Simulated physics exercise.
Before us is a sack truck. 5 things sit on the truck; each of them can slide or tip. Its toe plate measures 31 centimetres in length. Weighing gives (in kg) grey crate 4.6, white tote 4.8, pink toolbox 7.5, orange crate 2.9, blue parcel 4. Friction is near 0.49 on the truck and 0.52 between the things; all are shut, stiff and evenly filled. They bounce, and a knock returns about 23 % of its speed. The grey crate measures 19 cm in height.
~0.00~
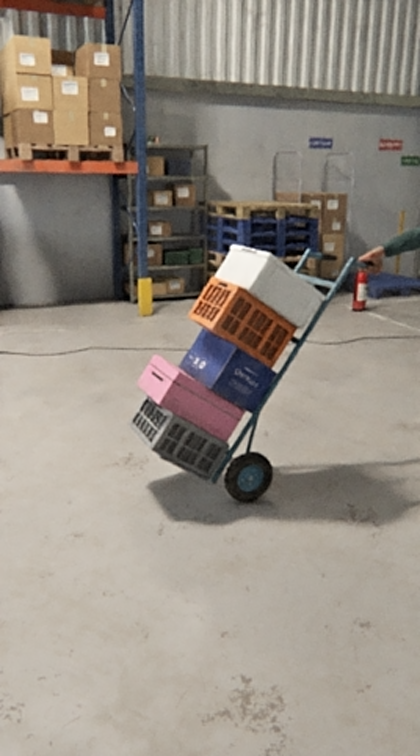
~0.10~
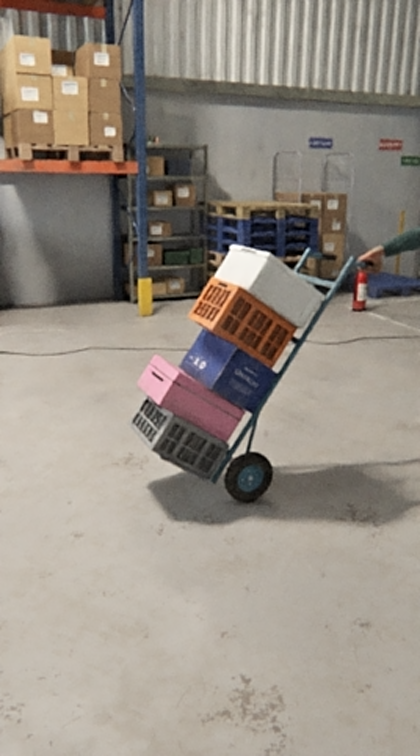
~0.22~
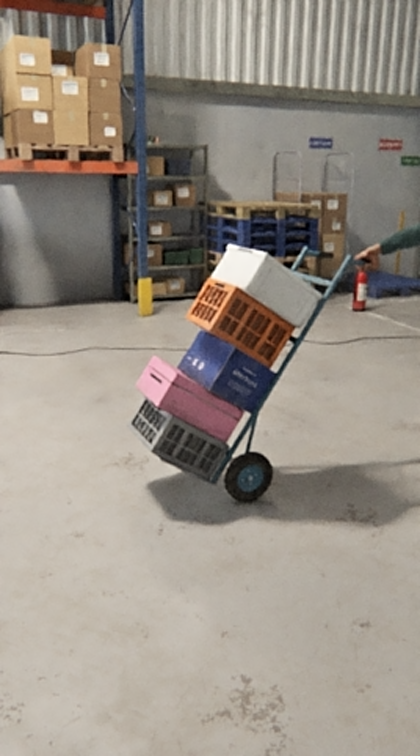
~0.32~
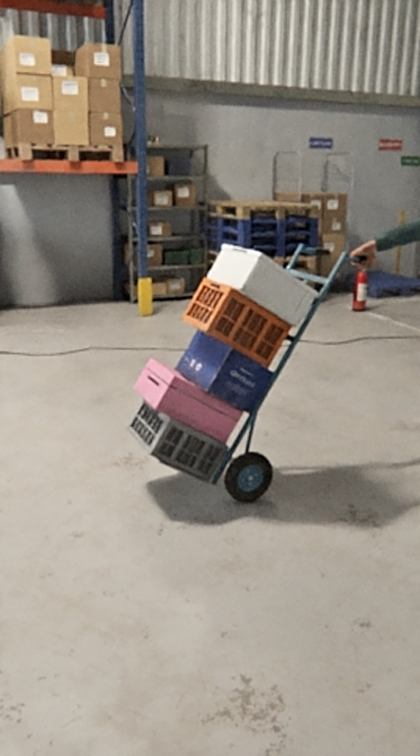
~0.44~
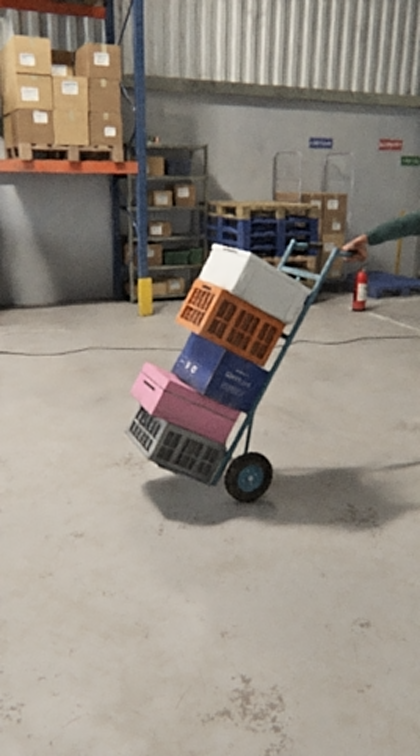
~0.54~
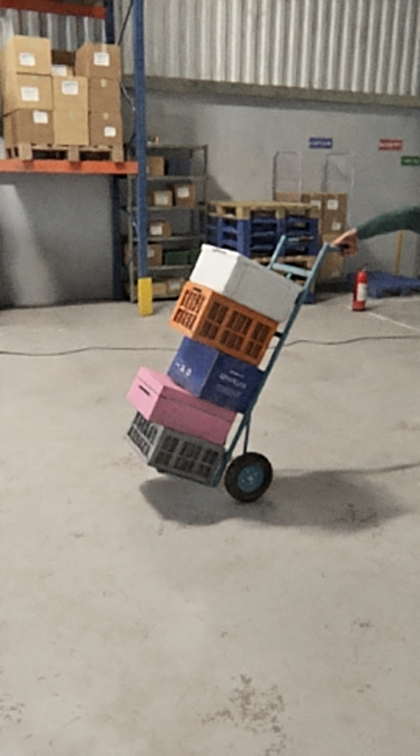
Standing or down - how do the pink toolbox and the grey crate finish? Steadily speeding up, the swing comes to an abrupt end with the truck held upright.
Pink toolbox standing; grey crate standing.
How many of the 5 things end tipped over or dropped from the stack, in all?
The tally is 3.
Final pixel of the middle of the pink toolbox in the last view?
Rest point: Near (160, 436).
After 1.34 s, truck upright; white tote 19° off its base; orange crate 19° off its base; blue parcel 16° off its base.
After 1.74 s, truck upright; white tote and orange crate now dropped from the stack; blue parcel 54° off its base.
After 2.04 s, truck upright; blue parcel on its side.
In the end (3.1 s), dropped from the stack and tipped over, white tote and orange crate; toppled on the truck, blue parcel; the other 2 under 10 cm from the start. At the end, from the last picture's camera, pink toolbox near (160, 436), grey crate near (169, 470).
